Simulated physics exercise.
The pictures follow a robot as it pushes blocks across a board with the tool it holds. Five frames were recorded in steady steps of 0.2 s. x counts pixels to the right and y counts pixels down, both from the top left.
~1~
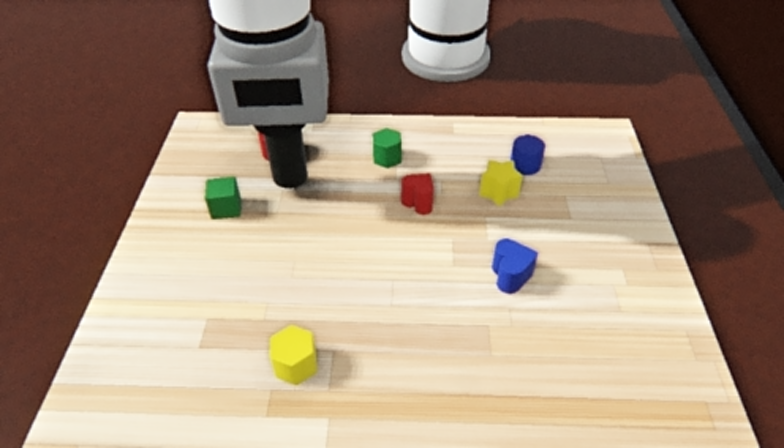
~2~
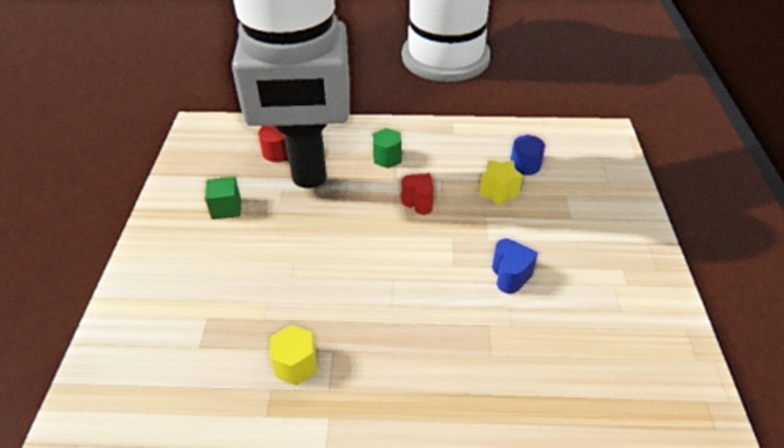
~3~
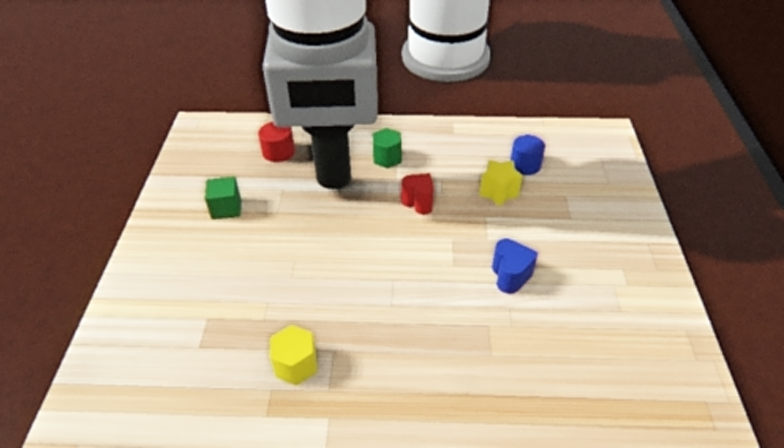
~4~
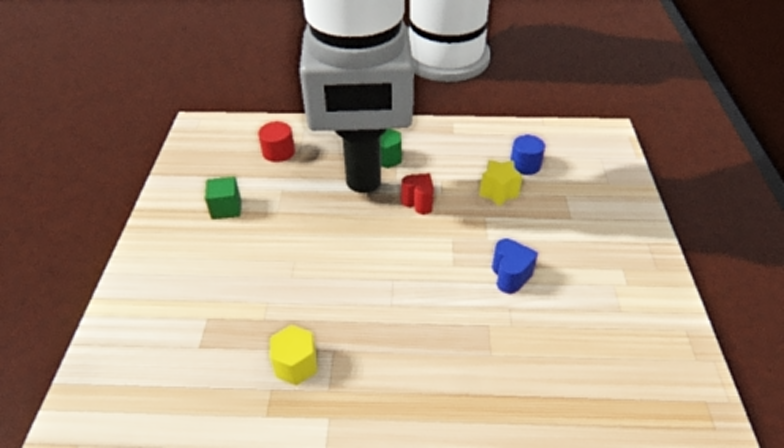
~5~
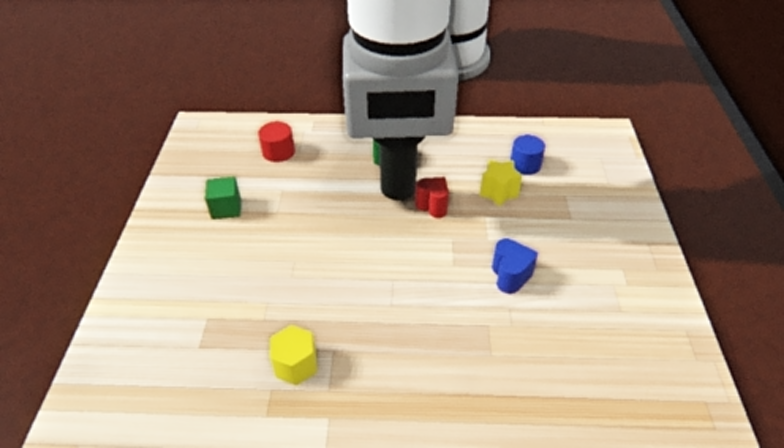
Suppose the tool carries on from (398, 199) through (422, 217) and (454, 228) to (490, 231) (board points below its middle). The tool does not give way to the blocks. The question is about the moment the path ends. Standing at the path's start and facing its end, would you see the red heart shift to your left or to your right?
Leftward.
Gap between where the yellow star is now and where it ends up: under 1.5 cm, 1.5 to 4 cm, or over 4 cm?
Ends under 1.5 cm away.
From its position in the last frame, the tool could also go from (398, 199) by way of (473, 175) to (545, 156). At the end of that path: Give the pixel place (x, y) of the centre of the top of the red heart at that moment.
The middle of the upper face of the red heart will lie at about (458, 186) in the picture.
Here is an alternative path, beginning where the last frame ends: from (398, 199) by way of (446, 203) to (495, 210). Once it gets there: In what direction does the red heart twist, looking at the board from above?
Seen from overhead, it turns clockwise.
The first path, step by step. One third of the way, tool at (423, 207); red heart at (460, 192), turned 40° anticlockwise.
Two thirds of the way, tool at (456, 218); red heart at (483, 192), turned 105° anticlockwise.
At the end, tool at (492, 220); red heart at (504, 187), turned 165° anticlockwise; yellow star at (506, 166), turned 20° anticlockwise; blue heart in place.
